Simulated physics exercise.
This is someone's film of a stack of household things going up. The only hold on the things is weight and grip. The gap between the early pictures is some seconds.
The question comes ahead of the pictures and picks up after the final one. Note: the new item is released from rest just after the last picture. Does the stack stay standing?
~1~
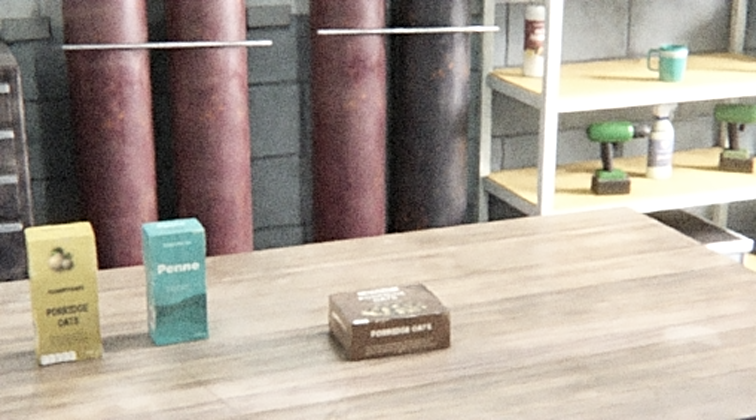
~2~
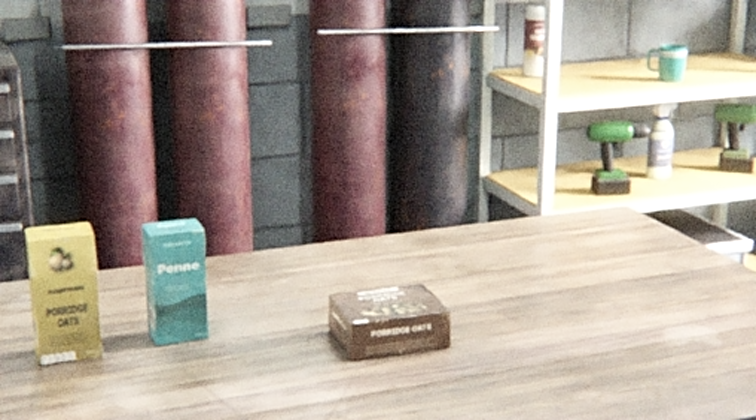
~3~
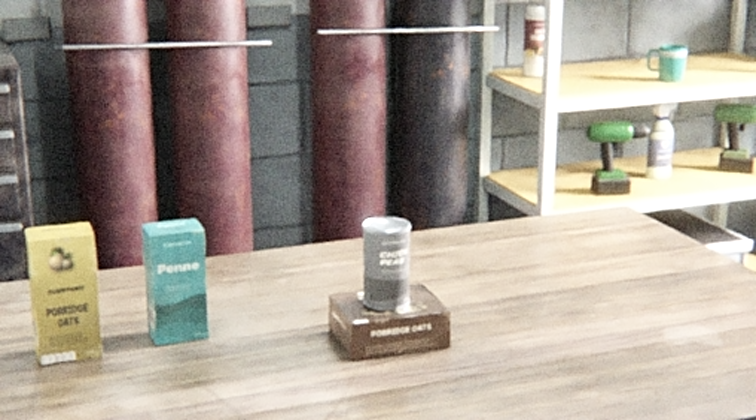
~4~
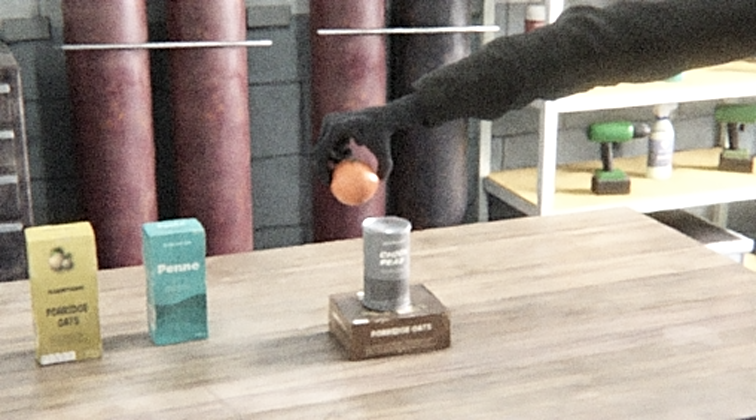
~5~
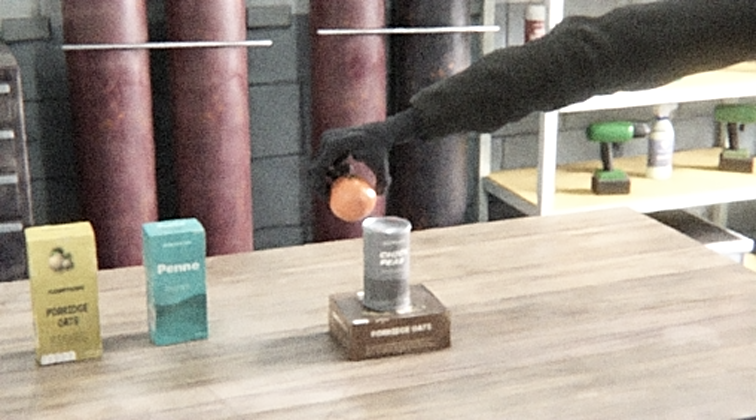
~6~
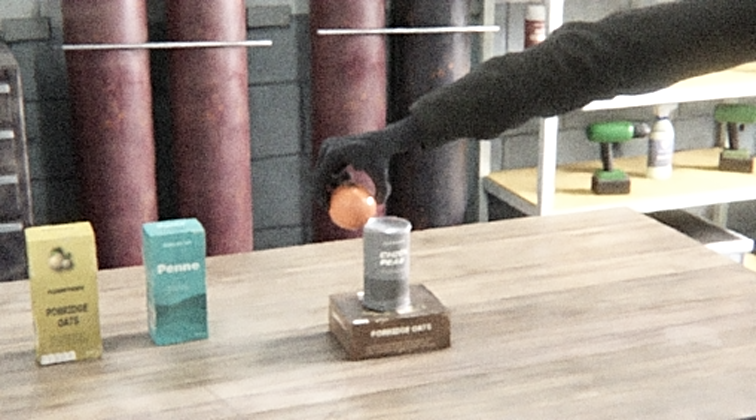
I predict a tumble.
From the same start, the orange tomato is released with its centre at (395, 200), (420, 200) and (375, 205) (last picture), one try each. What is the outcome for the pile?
Stays standing; collapses; stays standing.
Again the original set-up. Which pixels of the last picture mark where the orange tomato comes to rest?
End spot: Near (235, 340).
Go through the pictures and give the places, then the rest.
In the first picture, the last thing is not in view yet; yellow carton (64, 293).
In the second picture, the last thing is not in view yet.
In the third picture, the last thing is not in view yet; yellow carton (64, 293).
The fourth picture shows on its way; orange tomato (354, 181); grey tin (386, 264).
The fifth picture shows on its way; orange tomato (352, 197); yellow carton (64, 293).
The sixth picture shows set down, still held; orange tomato (352, 206); grey tin (386, 264).
Then, 0.30 s later than the last frame, orange tomato now fallen.
Then, 0.40 s later than the last frame, things are still on the move.
When it is over, fallen, orange tomato; the other 4 as before. End places, in pixels of the last picture, orange tomato near (235, 340). The pile gives way.
